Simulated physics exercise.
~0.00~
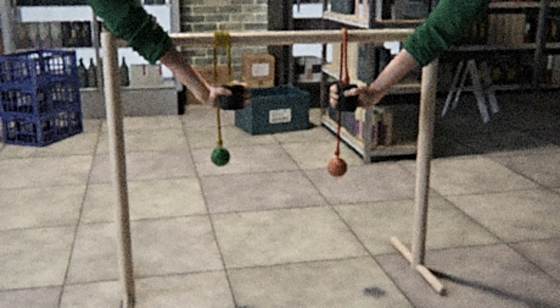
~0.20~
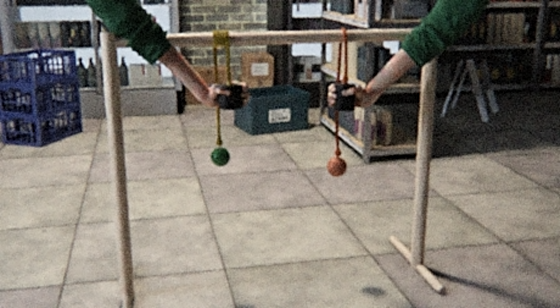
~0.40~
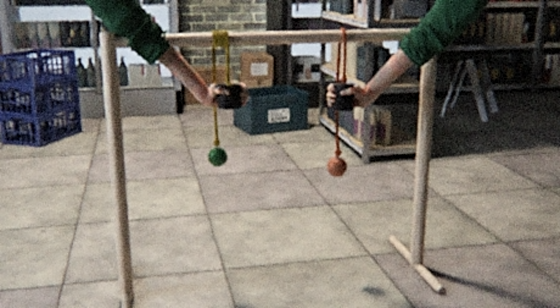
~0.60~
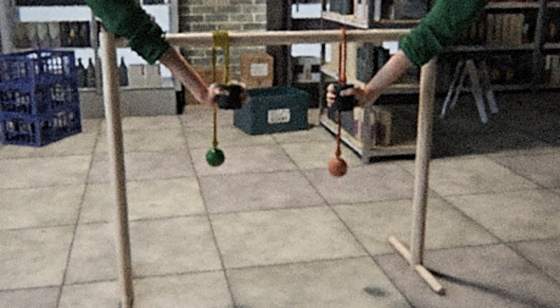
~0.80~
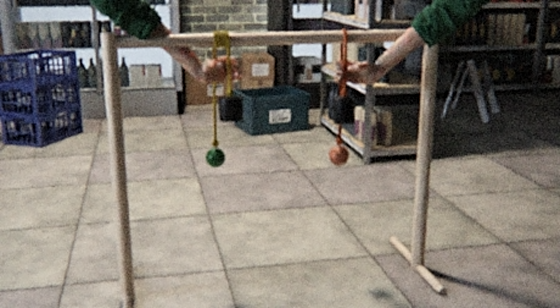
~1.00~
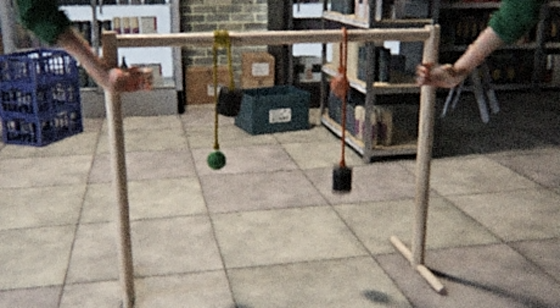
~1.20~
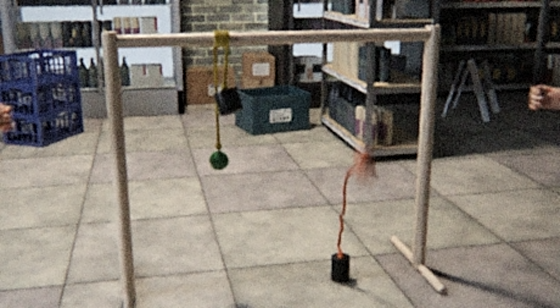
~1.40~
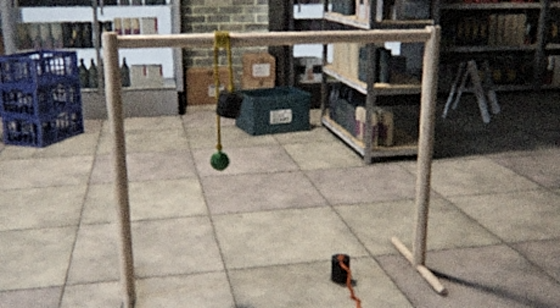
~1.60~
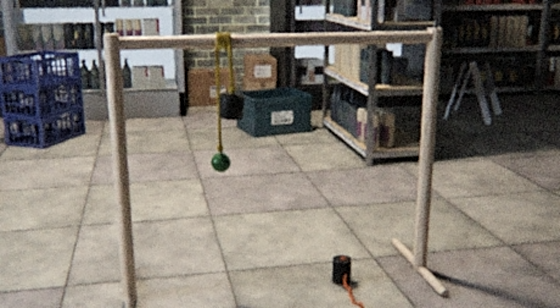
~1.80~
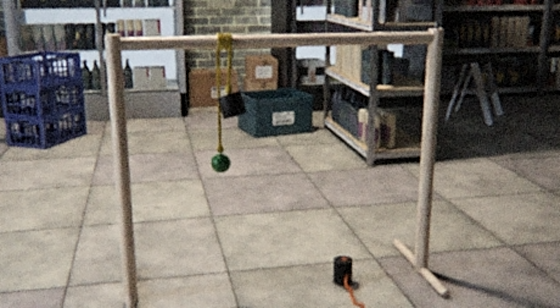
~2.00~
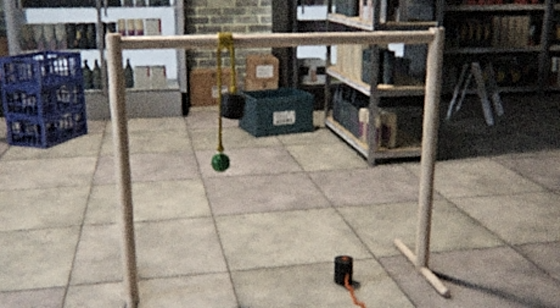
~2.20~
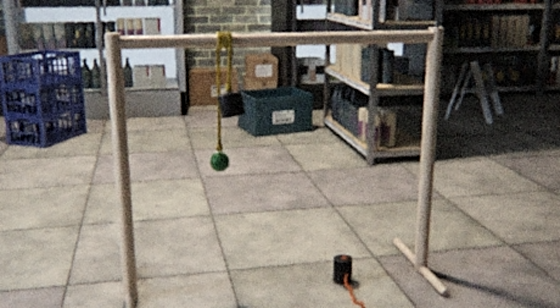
We see two hands holding dark cylinders beside green and orange balls on ropes over a wooden rail, then letting go and withdrawing. The right cylinder drops to the floor as its orange rope slides off the rail, while the left cylinder and green ball stay hanging.
